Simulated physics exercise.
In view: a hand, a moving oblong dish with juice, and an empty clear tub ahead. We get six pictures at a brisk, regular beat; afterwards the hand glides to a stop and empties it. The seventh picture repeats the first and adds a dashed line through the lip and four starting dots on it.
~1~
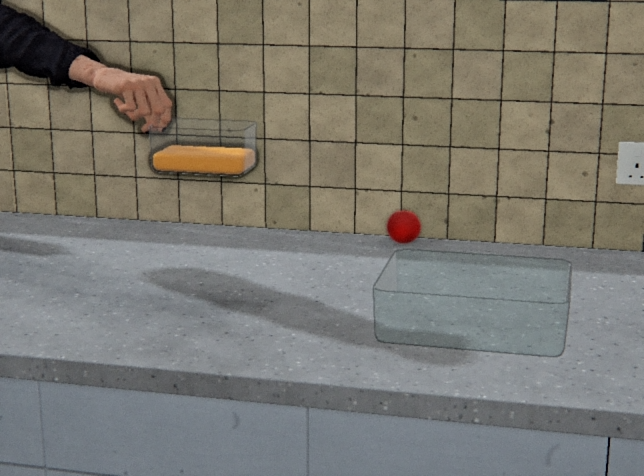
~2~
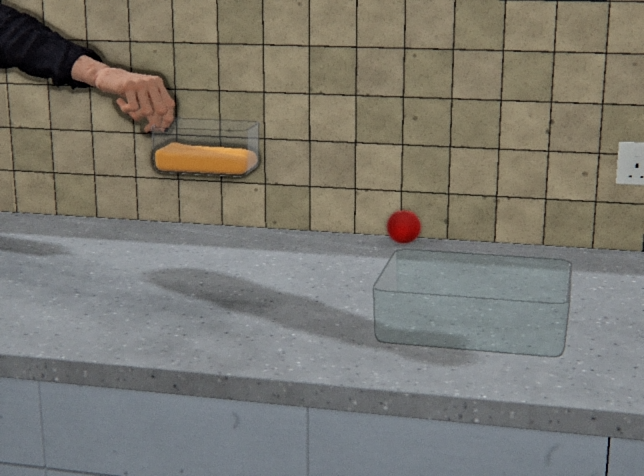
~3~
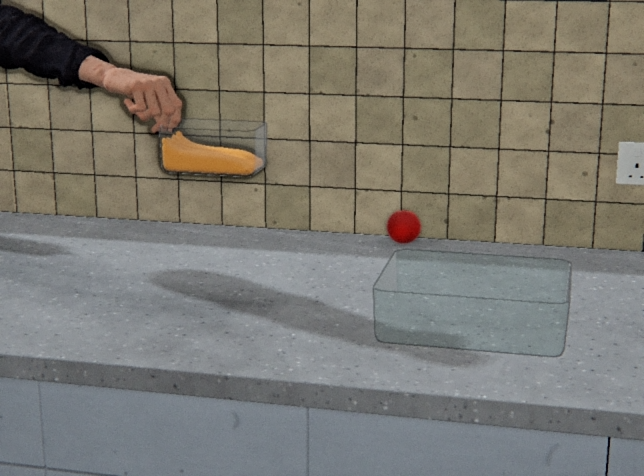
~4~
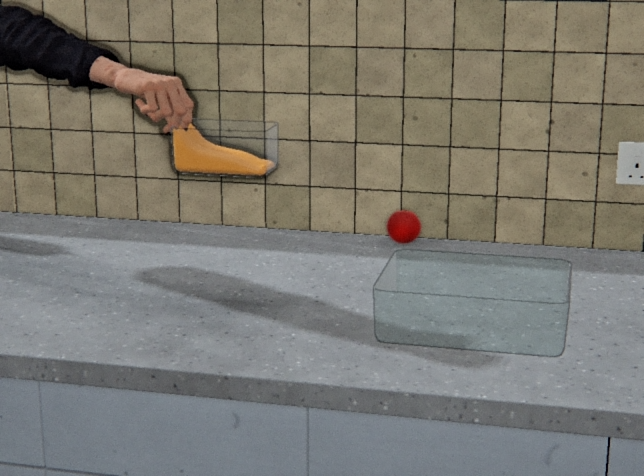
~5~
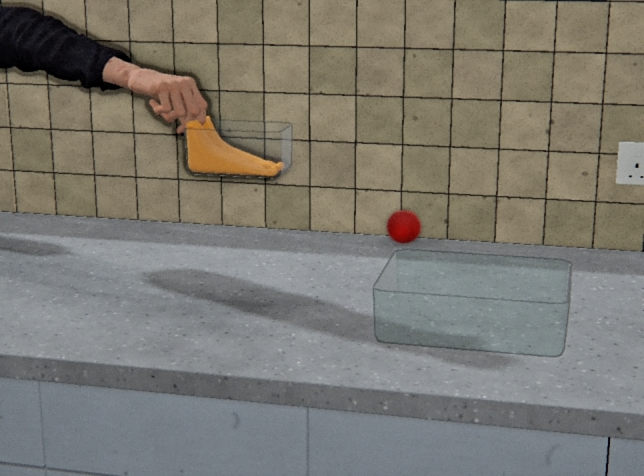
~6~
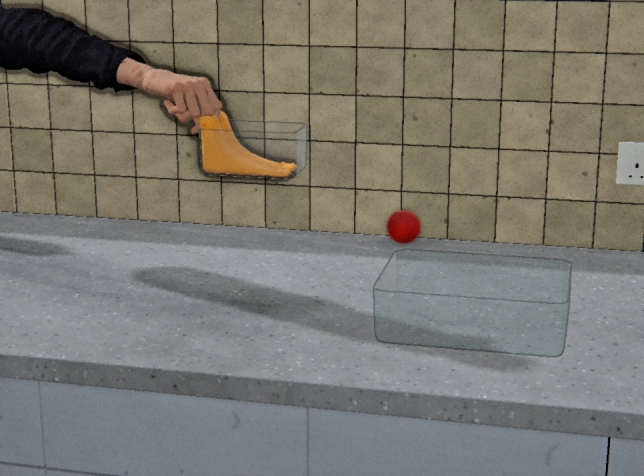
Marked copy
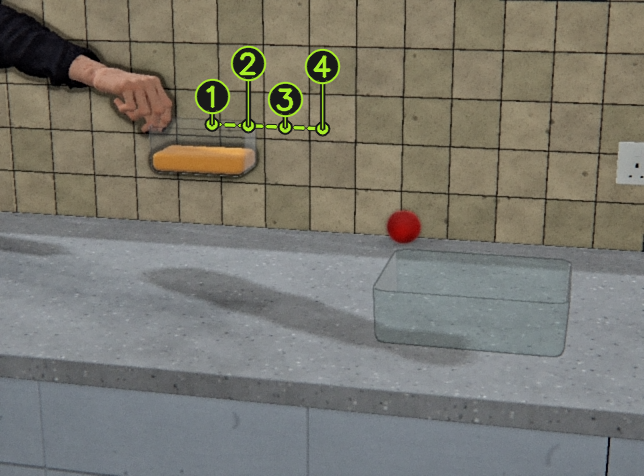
A hand in a dark sleeve, at the upper left, holds a small clear dish of orange juice above a speckled grey counter, seen from the front against beige tiles. A red ball and an empty clear tub sit at right, near a wall socket. The hand moves the upright dish slightly rightward, and the juice heaps up at the left side, rising above the rim, while the view stays still.
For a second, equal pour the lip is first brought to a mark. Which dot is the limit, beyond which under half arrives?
Use spot 4.
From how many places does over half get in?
One of the four.
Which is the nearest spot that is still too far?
3 it is.
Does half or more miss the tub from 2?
Yes.
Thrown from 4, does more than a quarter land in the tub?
Yes, clearly.
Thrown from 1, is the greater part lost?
Yes, that goes wrong.
On the marked copy, 1 at (212, 124); 2 at (248, 125); 3 at (285, 127); 4 at (322, 128).
With 1, about 16 % lands in the tub, 82 % falls short and 3 % goes beside or beyond.
With 2, about 22 % lands in the tub, 73 % falls short and 5 % goes beside or beyond.
With 3, about 36 % lands in the tub, 57 % falls short and 8 % goes beside or beyond.
With 4, about 84 % lands in the tub, 4 % falls short and 11 % goes beside or beyond.
